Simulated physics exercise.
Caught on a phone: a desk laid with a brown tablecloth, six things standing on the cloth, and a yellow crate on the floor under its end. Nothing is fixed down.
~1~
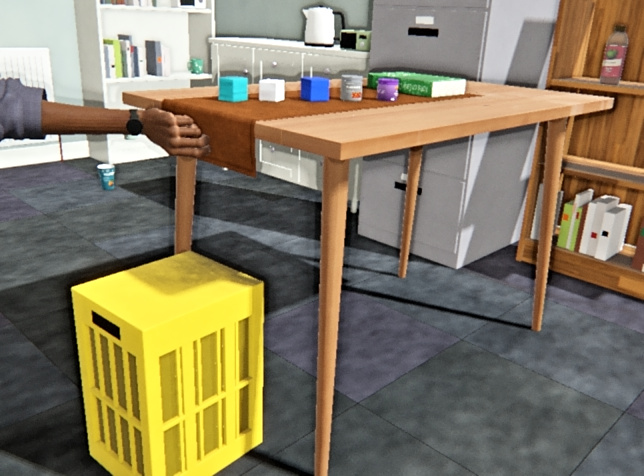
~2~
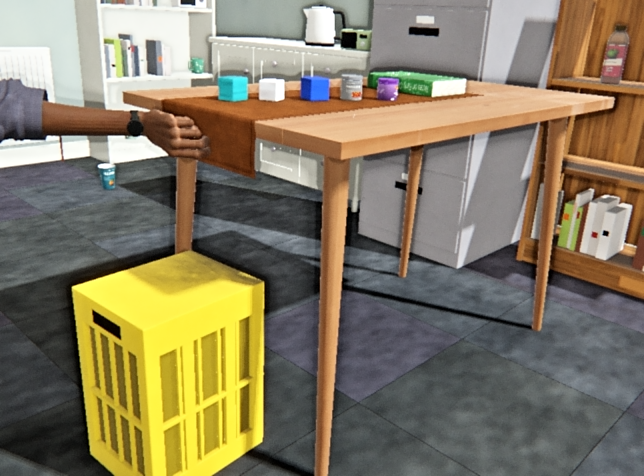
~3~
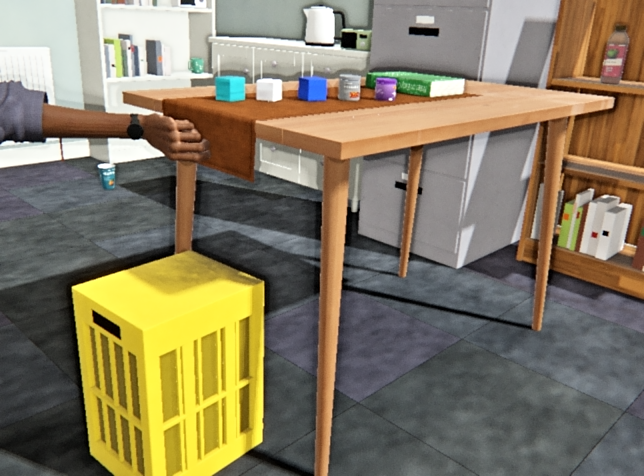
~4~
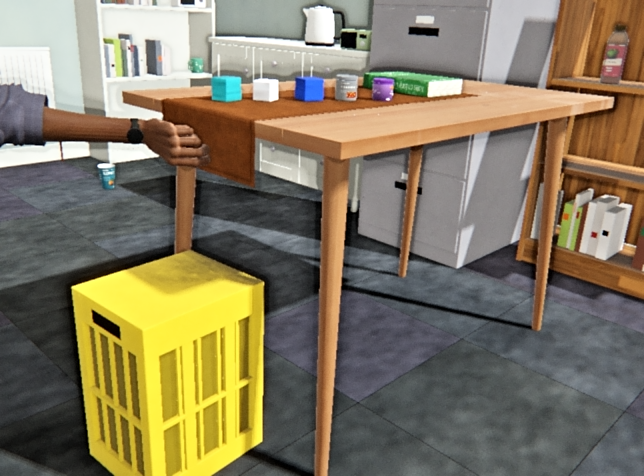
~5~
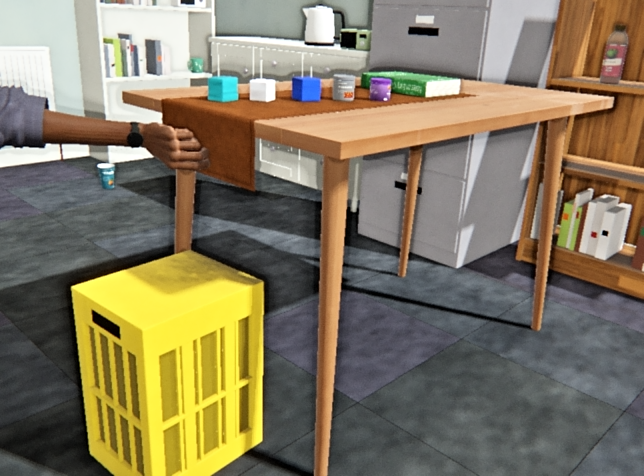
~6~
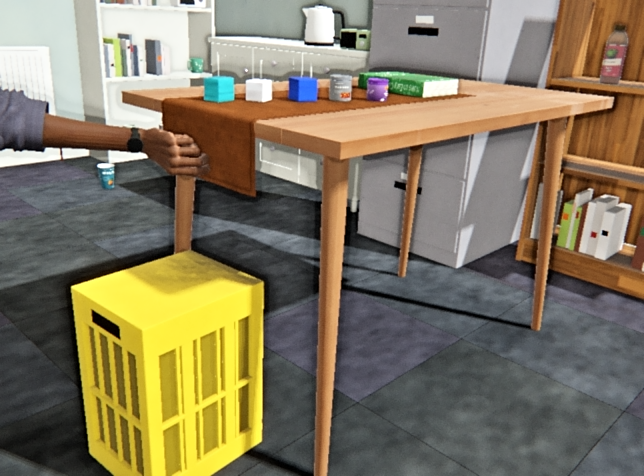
At a wooden desk, a hand slowly pulls a brown cloth slightly downward, the objects on it shifting a little left.
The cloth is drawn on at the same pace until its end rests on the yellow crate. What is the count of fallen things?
Over the edge go two.
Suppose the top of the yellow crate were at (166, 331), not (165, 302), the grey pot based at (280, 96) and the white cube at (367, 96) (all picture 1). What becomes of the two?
The grey pot goes over, the white cube remains up.
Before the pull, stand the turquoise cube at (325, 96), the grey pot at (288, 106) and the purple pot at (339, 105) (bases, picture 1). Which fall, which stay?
The turquoise cube holds on; the grey pot is carried off; the purple pot survives.
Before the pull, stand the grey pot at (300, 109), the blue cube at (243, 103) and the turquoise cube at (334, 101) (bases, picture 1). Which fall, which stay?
The grey pot comes down; the blue cube goes over; the turquoise cube remains up.
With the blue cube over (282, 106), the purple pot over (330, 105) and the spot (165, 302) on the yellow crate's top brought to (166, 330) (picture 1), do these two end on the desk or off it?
The blue cube goes over, the purple pot falls.
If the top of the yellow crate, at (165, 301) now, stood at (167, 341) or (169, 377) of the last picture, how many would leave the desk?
Then 3 and 4.
Early on, hem near (205, 226); turquoise cube gone.
Midway, hem on the crate; turquoise cube and white cube gone.
Finally, hem on the crate; turquoise cube and white cube gone. The desk loses two.
